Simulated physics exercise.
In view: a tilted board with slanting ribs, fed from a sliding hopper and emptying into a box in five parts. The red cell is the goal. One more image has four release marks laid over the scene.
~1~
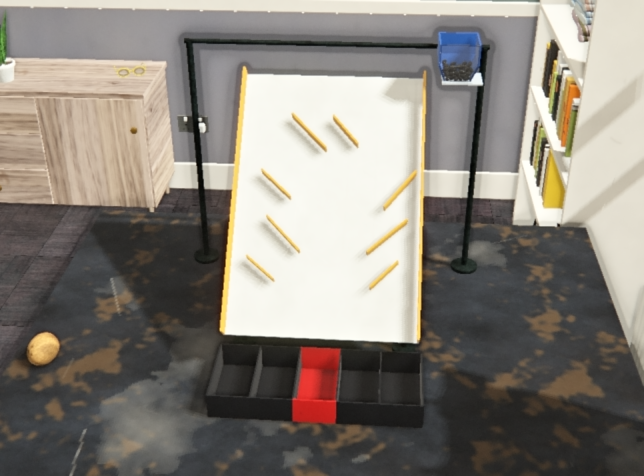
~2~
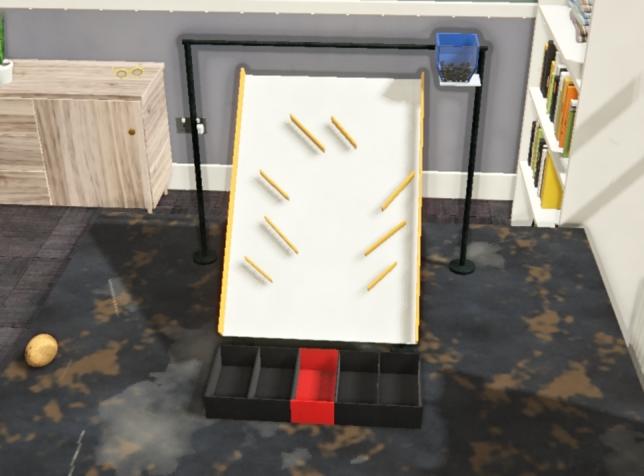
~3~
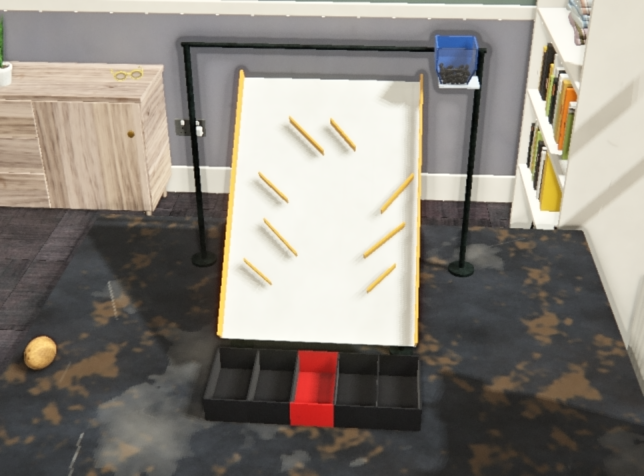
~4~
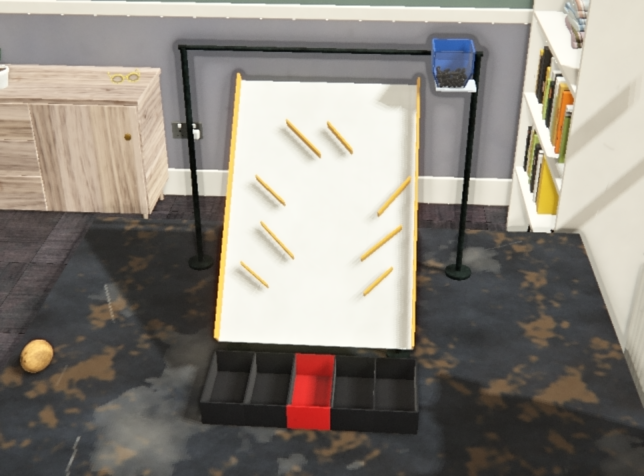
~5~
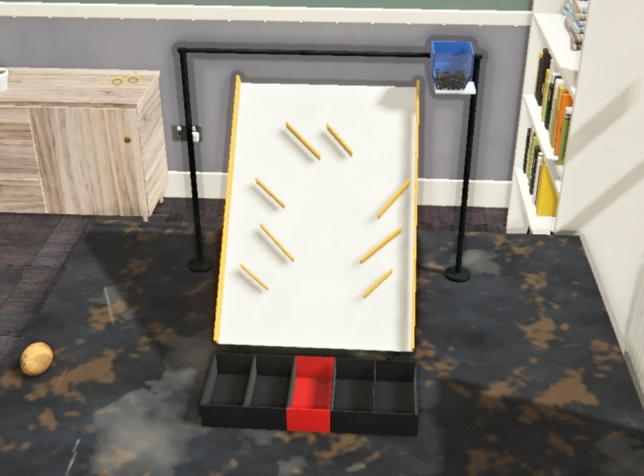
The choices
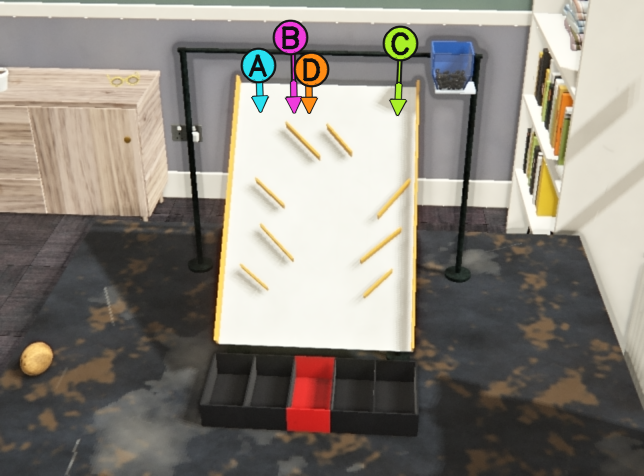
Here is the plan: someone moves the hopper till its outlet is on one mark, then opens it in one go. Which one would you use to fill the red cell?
Use mark C.
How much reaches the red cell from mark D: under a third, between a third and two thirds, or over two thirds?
Mark D gives between a third and two thirds.
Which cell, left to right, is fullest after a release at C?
It is the third one.
On the marked copy, mark A meets the board at (260, 106); mark B meets the board at (294, 107); mark C meets the board at (397, 109); mark D meets the board at (309, 107).
If A is chosen, roughly a third in the red cell, roughly half in other cells, about a tenth outside the box.
If B is chosen, roughly a third in the red cell, roughly half in other cells, about a tenth held on the board.
If C is chosen, roughly two thirds in the red cell, roughly a quarter in other cells, about a tenth held on the board, just a few outside the box.
If D is chosen, roughly half in the red cell, roughly a third in other cells, about a tenth held on the board, about a tenth outside the box.
